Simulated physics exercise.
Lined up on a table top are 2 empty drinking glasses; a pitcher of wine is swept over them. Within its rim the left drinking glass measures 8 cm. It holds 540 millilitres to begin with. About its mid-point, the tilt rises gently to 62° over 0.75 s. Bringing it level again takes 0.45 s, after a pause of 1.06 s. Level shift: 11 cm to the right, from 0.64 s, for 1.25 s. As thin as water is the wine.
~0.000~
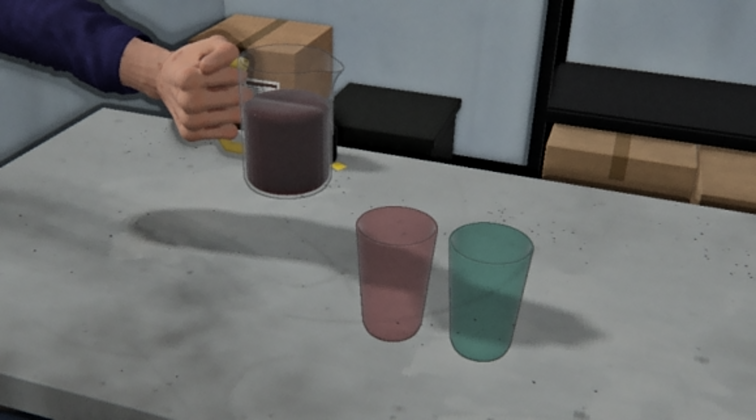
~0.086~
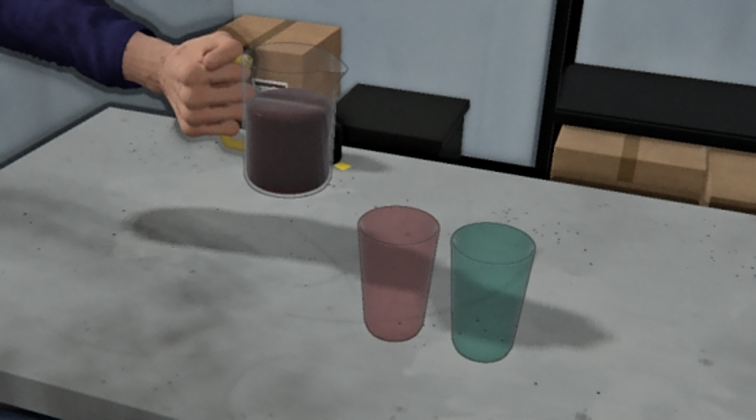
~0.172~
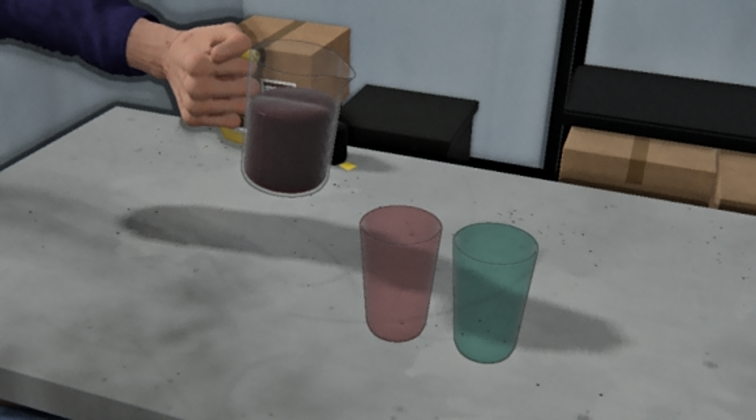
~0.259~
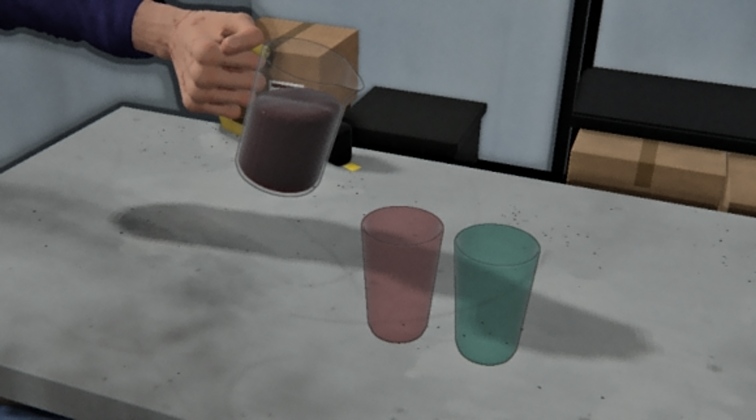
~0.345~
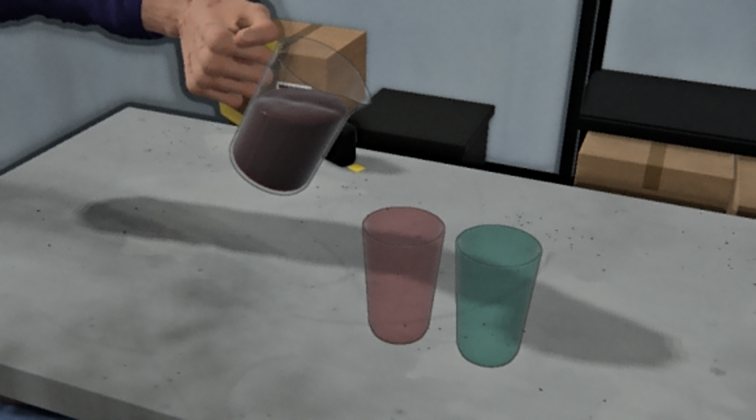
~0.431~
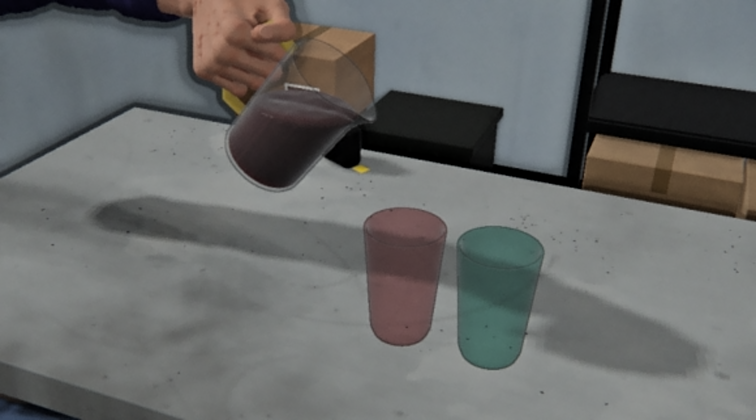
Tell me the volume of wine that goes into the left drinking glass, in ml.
I would say about 100 ml goes in.
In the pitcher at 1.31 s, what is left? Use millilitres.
About 400 ml.
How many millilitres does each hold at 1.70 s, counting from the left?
90 ml and 50 ml, left to right, roughly.
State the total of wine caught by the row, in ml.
Adding them up, it comes to close to 180 ml.
By 0.94 s the tilt is 62° and from the left they hold 55 ml, 0 ml, the pitcher 455 ml, and 0 ml is on the table top.
By 1.31 s the tilt is 62° and from the left they hold 95 ml, 5 ml, the pitcher 400 ml, and 10 ml is on the table top.
By 1.70 s the tilt is 62° and from the left they hold 95 ml, 50 ml, the pitcher 355 ml, and 25 ml is on the table top.
By 2.12 s the tilt is 13° and from the left they hold 95 ml, 80 ml, the pitcher 335 ml, and 25 ml is on the table top.
At rest from the left they hold 95 ml, 80 ml, the pitcher 335 ml, and 25 ml is on the table top.
